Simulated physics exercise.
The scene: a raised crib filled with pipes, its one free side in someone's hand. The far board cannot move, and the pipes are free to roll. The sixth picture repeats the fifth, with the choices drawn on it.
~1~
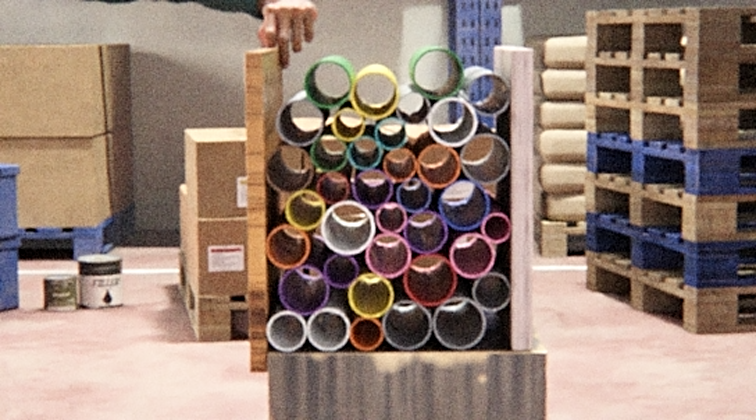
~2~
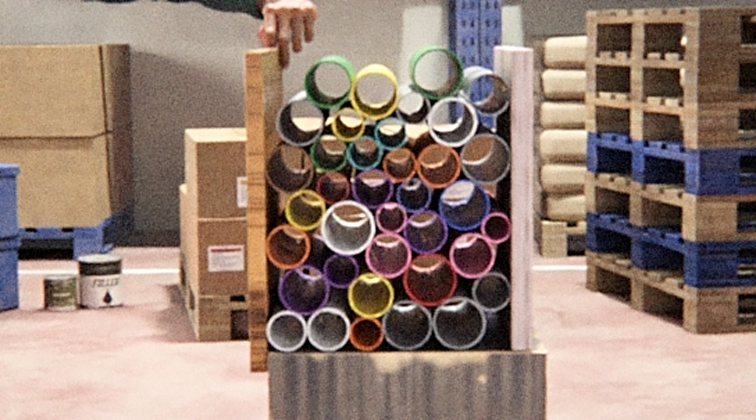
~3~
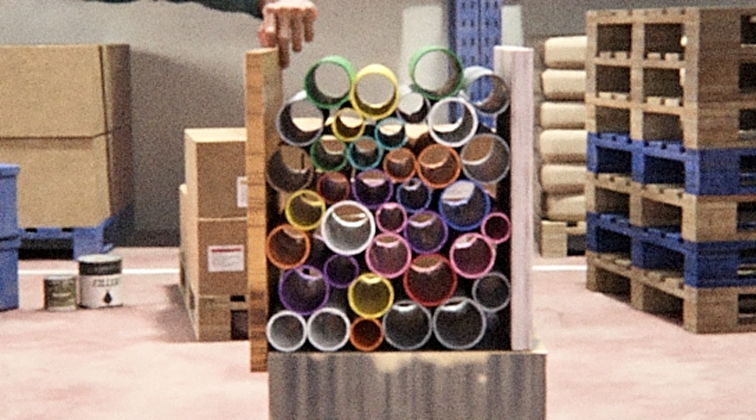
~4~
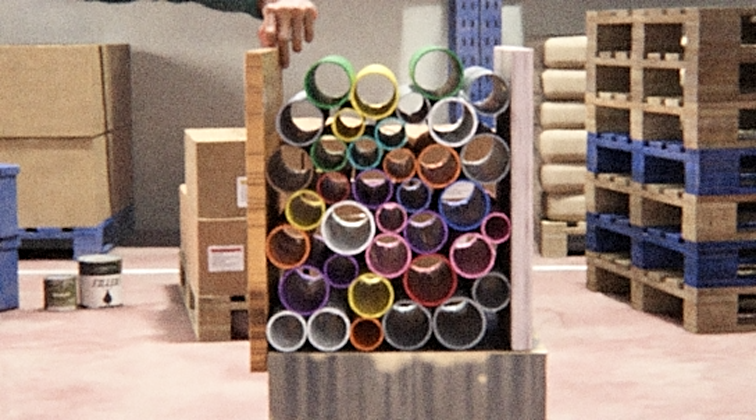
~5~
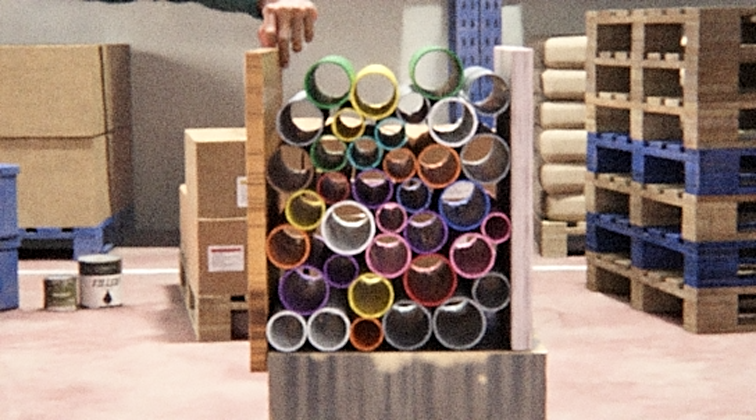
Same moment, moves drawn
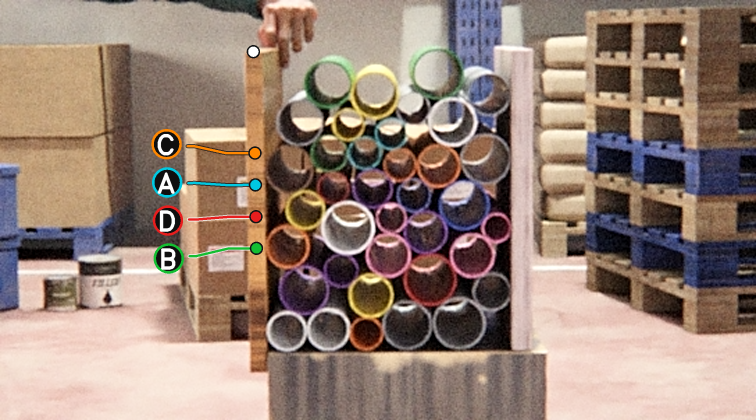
Nothing visibly moves, neither the stacked pipes nor the hand at the top of the wooden left side board, in a warehouse seen straight on from a still camera. Green and yellow pipes top the pile, with orange, purple, pink, white and grey ones below, between the boards on a raised base. Cardboard boxes and tins stay at left, brown and blue pallets at right.
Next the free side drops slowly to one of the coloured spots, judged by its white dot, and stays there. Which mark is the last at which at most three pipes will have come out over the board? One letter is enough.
Lower it to A and no more.
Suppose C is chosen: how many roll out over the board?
It comes to none.
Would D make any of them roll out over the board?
Yes, at D.
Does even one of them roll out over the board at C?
No.
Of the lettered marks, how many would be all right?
Two of them.
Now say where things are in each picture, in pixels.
The first picture shows a white pipe (287, 331); a grey pipe (492, 292); a purple pipe (341, 271).
The second picture shows a purple pipe (341, 271); a pink pipe (496, 228).
The third picture shows a purple pipe (373, 189); an orange pipe (400, 165).
The fourth picture shows a grey pipe (300, 123); a green pipe (328, 84).
The fifth picture shows side board (268, 197); a white pipe (287, 331); a grey pipe (492, 292).
On the copy, A at (256, 185); B at (257, 248); C at (255, 153); D at (256, 217); the white dot at (254, 51).
On A. First, top of the board (264, 113).
Then, top of the board (265, 182).
Finally, top of the board (265, 184), none out over the board.
By contrast, B more than three out over the board; C none out over the board; D more than three out over the board.
